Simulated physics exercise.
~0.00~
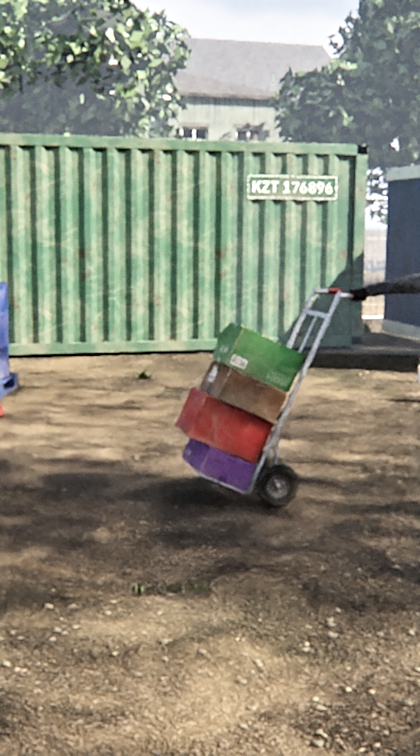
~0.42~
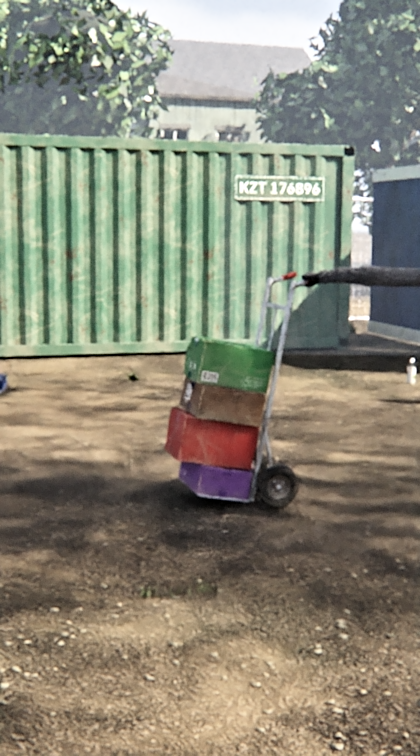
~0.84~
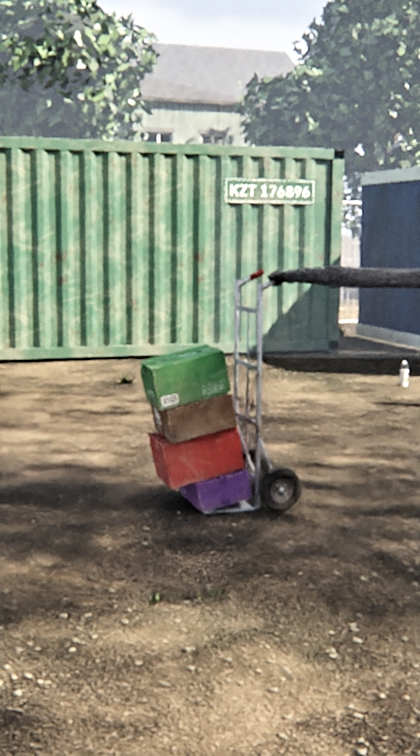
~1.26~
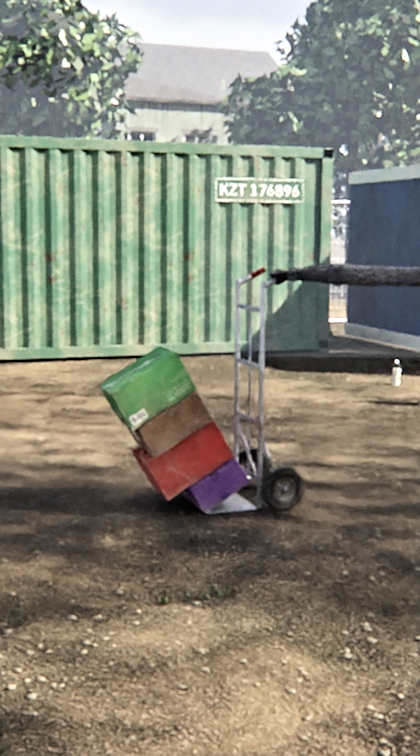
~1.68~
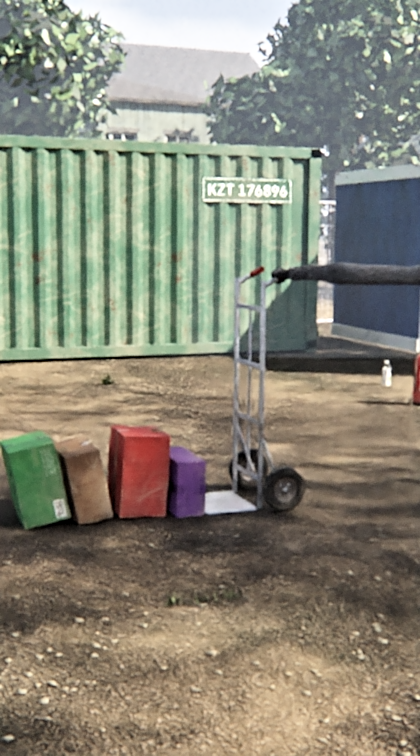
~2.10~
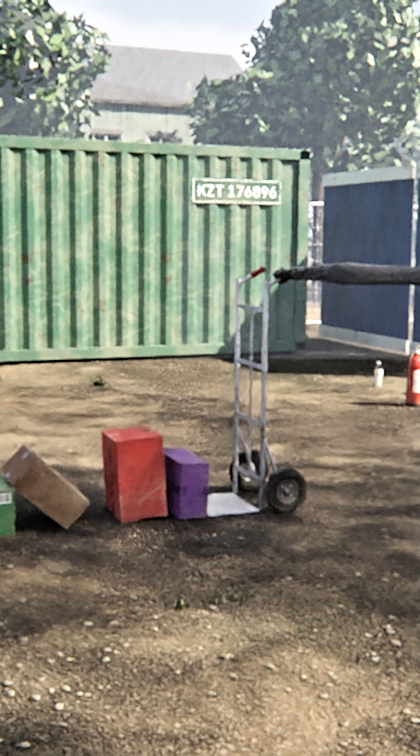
The clip shows a hand truck stacked with green, brown, red and purple boxes swinging upright, held at its handle by a dark arm. The stack topples left, leaving the purple box tipped beside the red one, while the brown and green boxes tumble farther left.
